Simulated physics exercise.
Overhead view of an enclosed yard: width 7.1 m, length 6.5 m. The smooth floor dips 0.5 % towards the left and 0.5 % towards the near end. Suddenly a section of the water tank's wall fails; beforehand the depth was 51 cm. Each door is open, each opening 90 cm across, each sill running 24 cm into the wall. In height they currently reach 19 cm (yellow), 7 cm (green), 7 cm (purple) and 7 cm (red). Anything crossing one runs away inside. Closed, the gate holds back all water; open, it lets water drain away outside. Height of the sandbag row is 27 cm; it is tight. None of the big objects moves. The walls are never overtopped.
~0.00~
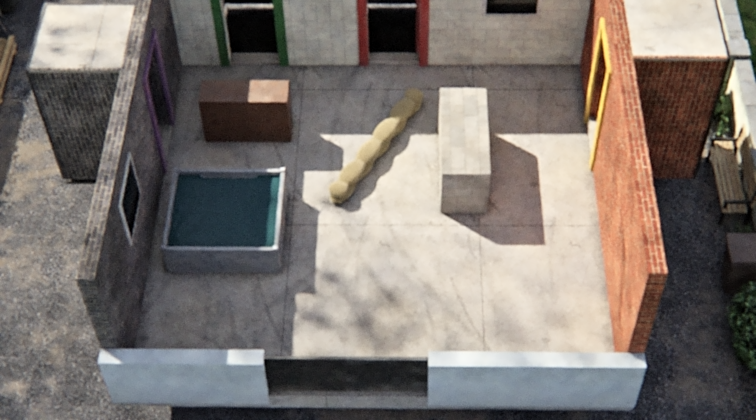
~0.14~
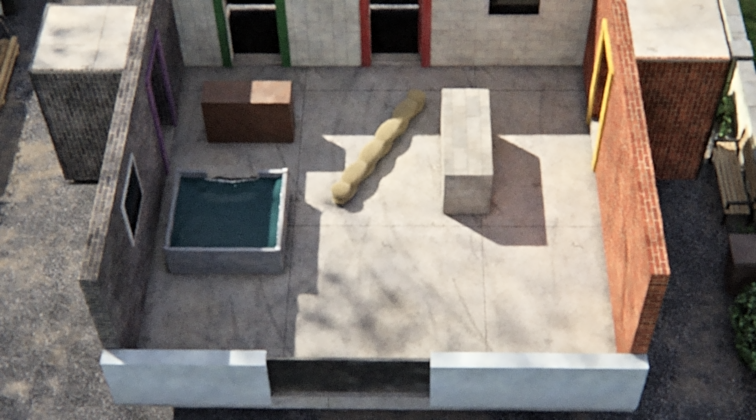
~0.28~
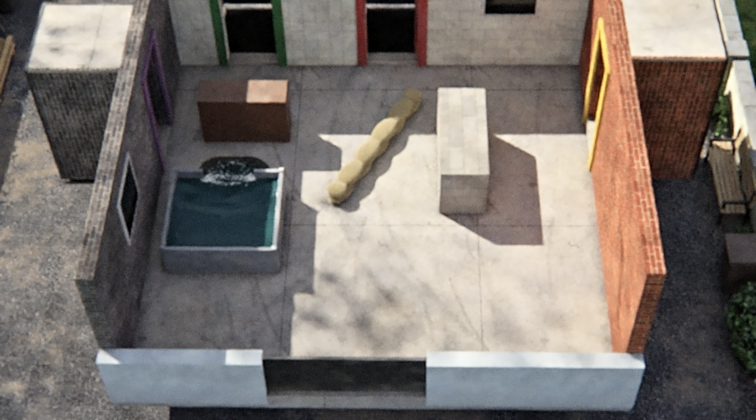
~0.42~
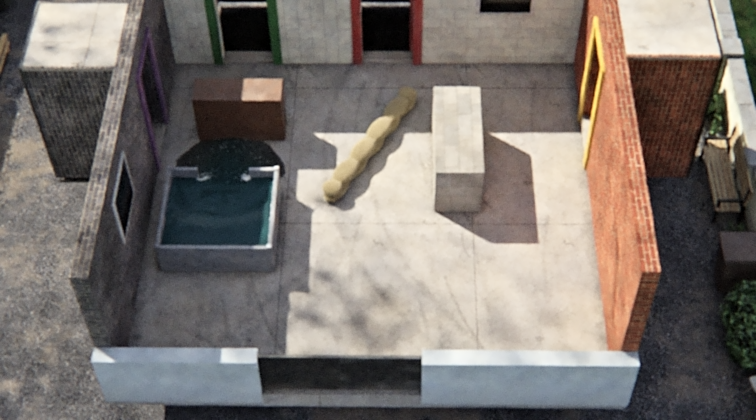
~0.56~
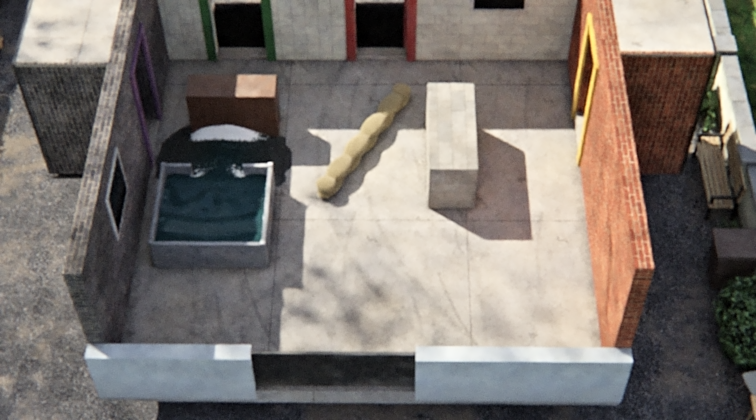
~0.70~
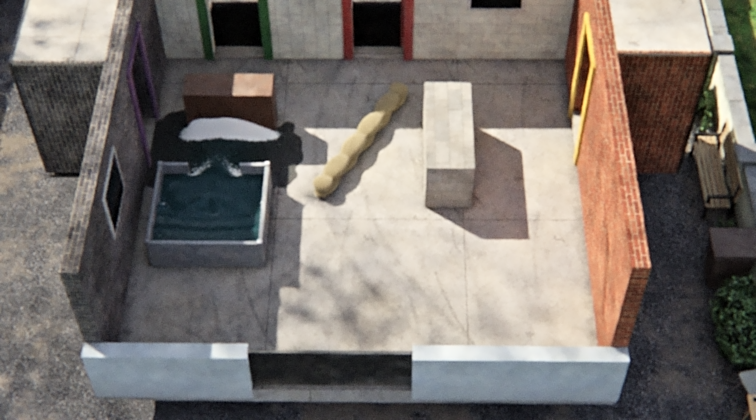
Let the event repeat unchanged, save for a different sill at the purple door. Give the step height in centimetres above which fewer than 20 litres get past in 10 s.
21 cm.
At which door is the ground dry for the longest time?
Door: Yellow.
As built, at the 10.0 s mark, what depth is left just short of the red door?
Depth: Near 5.0 cm.
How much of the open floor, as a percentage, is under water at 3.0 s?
Roughly 20 percent of the floor is wet.
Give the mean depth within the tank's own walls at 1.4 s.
Close to 33 cm deep on average.
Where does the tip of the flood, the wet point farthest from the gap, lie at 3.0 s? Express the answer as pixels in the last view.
Lab note: Front tip approx. at (449, 59).
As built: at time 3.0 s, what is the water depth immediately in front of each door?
Door by door in centimetres - yellow 0, green 3, purple 16, red 5.
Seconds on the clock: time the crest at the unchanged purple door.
The level tops out around 1.8 s.
After 1.4 s water covers 10 % of the floor, deepest (33 cm) near (217, 142); 16 cm at the purple door, 18 litres in over its 7 cm sill.
After 3.0 s water covers 20 % of the floor, deepest (20 cm) near (217, 142); 16 cm at the purple door, 141 litres in over its 7 cm sill.
After 10.0 s water covers 55 % of the floor, deepest (8 cm) near (169, 110); 8 cm at the purple door, 229 litres in over its 7 cm sill.
At the purple door as built, the water arrived by 0.7 s and peaked near 17 cm at 1.8 s.
Run again over the same 10 s with other heights there, 45 litres in over 17 cm, 11 litres over 23 cm. The limit of 20 litres is kept from about 21 cm up.
